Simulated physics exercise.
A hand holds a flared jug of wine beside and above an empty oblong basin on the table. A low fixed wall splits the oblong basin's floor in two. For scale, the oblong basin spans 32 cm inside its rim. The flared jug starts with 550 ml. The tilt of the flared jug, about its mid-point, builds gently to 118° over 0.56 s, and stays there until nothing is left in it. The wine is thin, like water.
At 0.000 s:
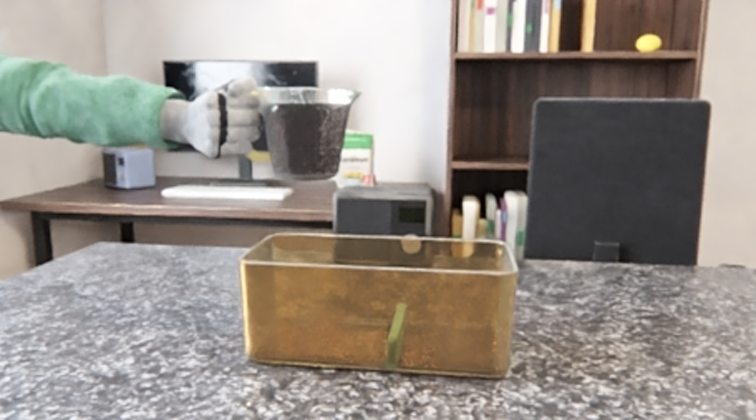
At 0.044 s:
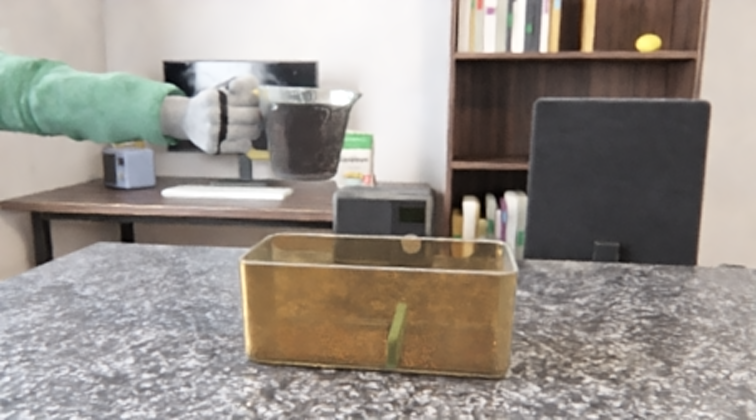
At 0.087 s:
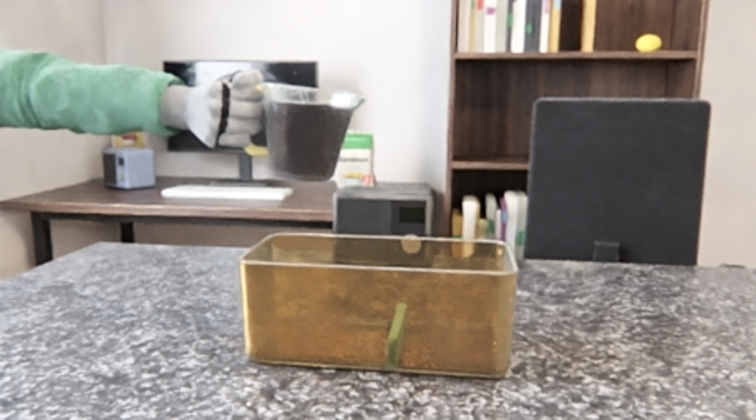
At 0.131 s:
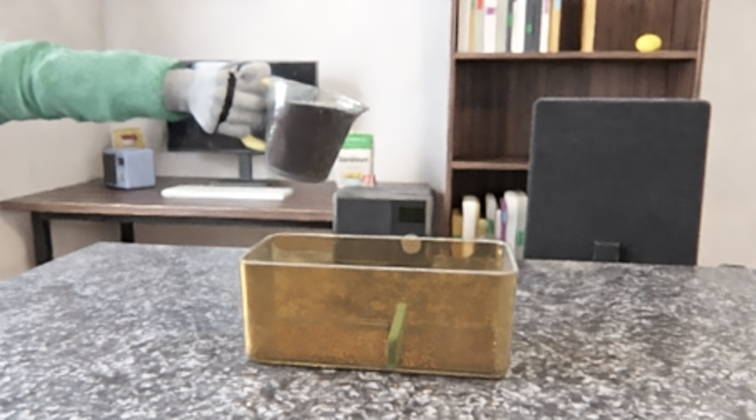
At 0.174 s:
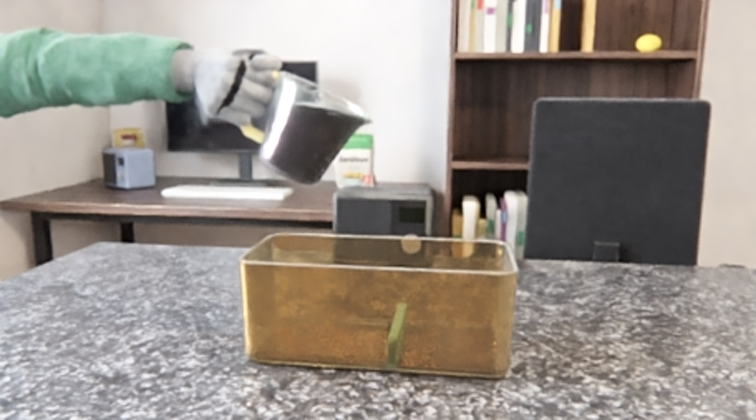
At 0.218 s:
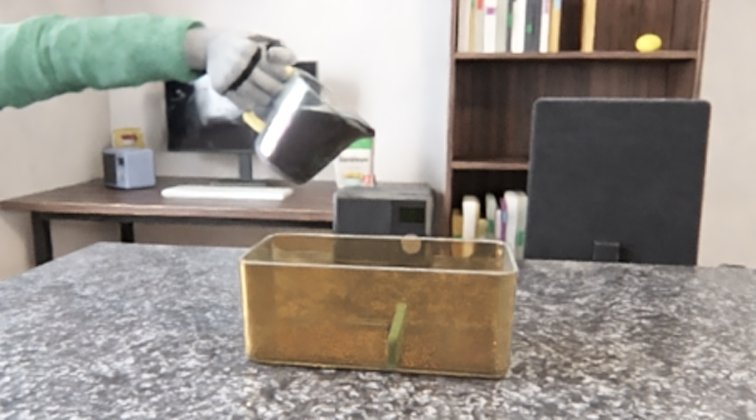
The footage shows a gloved hand in a green sleeve holding a clear jug of dark liquid above an oblong, amber-tinted basin on a speckled table, then gradually tilting the jug to the right until its spout angles downward.
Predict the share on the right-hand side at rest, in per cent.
The far part has some 40 per cent.
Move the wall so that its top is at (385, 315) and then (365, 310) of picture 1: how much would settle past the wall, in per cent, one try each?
In turn about 65 and 90 per cent.
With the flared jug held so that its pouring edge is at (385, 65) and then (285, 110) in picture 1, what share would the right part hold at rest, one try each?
First 75, then 15 per cent.
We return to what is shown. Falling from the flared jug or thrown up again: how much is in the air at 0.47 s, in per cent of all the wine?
Some 32 per cent.
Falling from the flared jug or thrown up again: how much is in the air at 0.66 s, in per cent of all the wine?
About 7 per cent.
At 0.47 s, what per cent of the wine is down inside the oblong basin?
About 38 per cent.
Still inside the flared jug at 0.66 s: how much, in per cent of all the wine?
About 1 per cent.
After 0.47 s the tilt is 111° and 30 per cent is still to pour, 8 is left of the wall and 31 right of it.
After 0.66 s the tilt is 118° and 1 per cent is still to pour, 51 is left of the wall and 41 right of it.
After 0.85 s the tilt is 118° and 0 per cent is still to pour, 55 is left of the wall and 40 right of it.
After 1.06 s the tilt is 118° and 0 per cent is still to pour, 56 is left of the wall and 40 right of it.
In the end 56 per cent lies left of the wall, 40 right of it and 4 outside.
